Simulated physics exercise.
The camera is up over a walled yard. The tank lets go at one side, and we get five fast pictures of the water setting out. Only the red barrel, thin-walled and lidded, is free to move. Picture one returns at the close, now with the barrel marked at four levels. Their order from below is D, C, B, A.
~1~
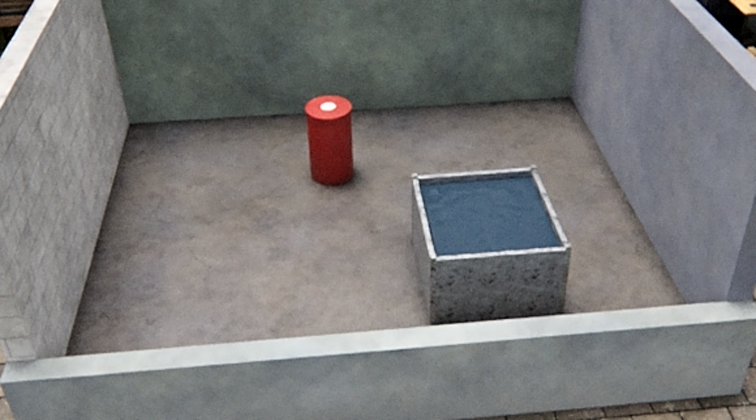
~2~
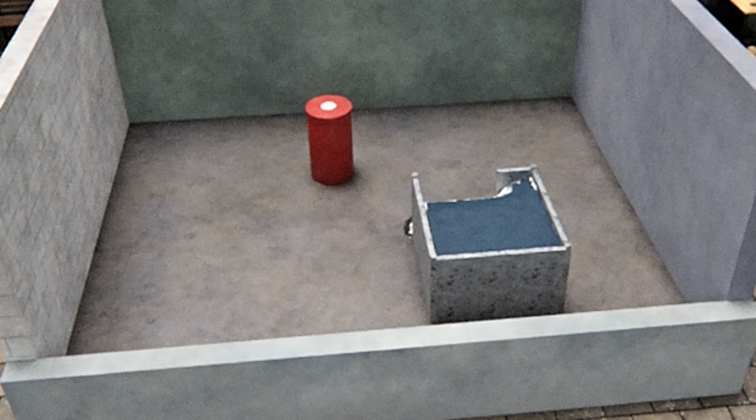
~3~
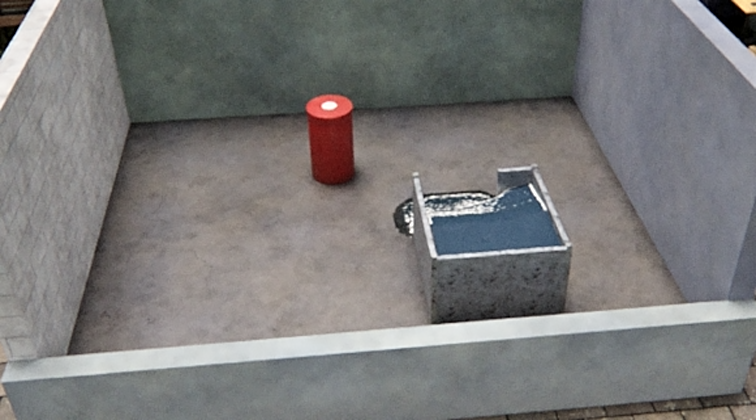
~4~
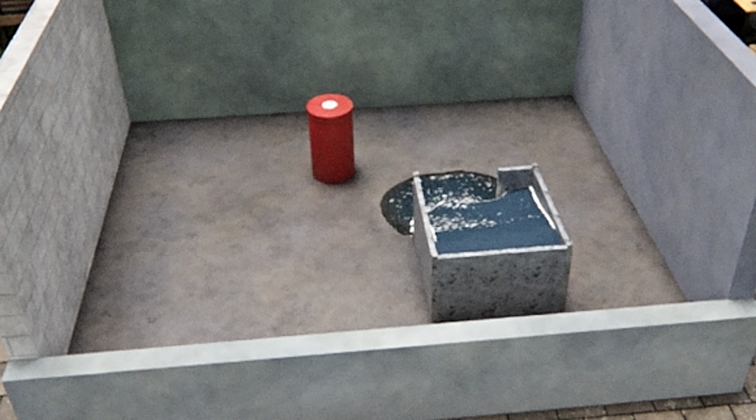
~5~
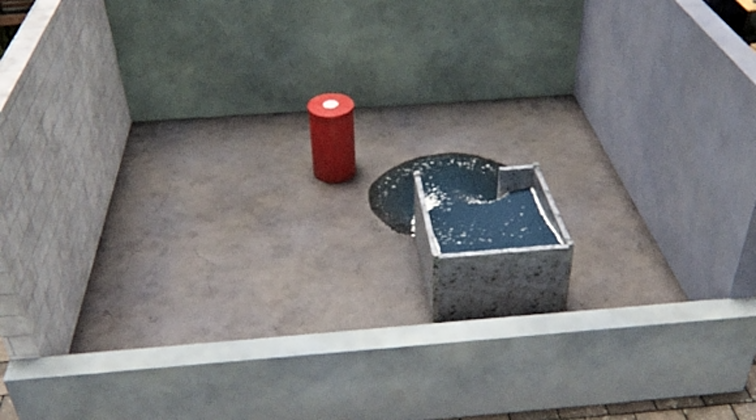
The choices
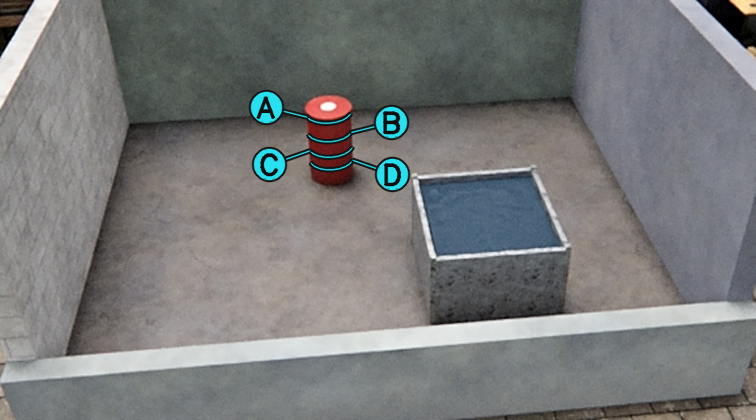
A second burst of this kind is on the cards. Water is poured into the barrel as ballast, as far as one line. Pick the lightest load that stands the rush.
That is level D.
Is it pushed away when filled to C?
No, not at all.
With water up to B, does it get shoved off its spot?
No.
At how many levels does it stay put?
All of them.
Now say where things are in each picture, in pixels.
Lid of the red barrel at (328, 107); tank full, its middle at (486, 217), in the first frame.
Water covers 1 % of the ground, mostly out of sight from here, in the second frame.
Water covers 3 % of the ground, mostly out of sight from here, in the third frame.
In the fourth frame, 5 % of the ground wet, in view closest to the barrel at (389, 207).
Lid of the red barrel at (330, 105); 8 % of the ground wet, in view closest to the barrel at (385, 178), in the fifth frame.
On the marked copy, A at (329, 123); B at (330, 141); C at (331, 157); D at (332, 169); from the bottom up D, C, B, A.
With A, it does not move.
With B, it does not move.
With C, it does not move.
With D, it does not move.
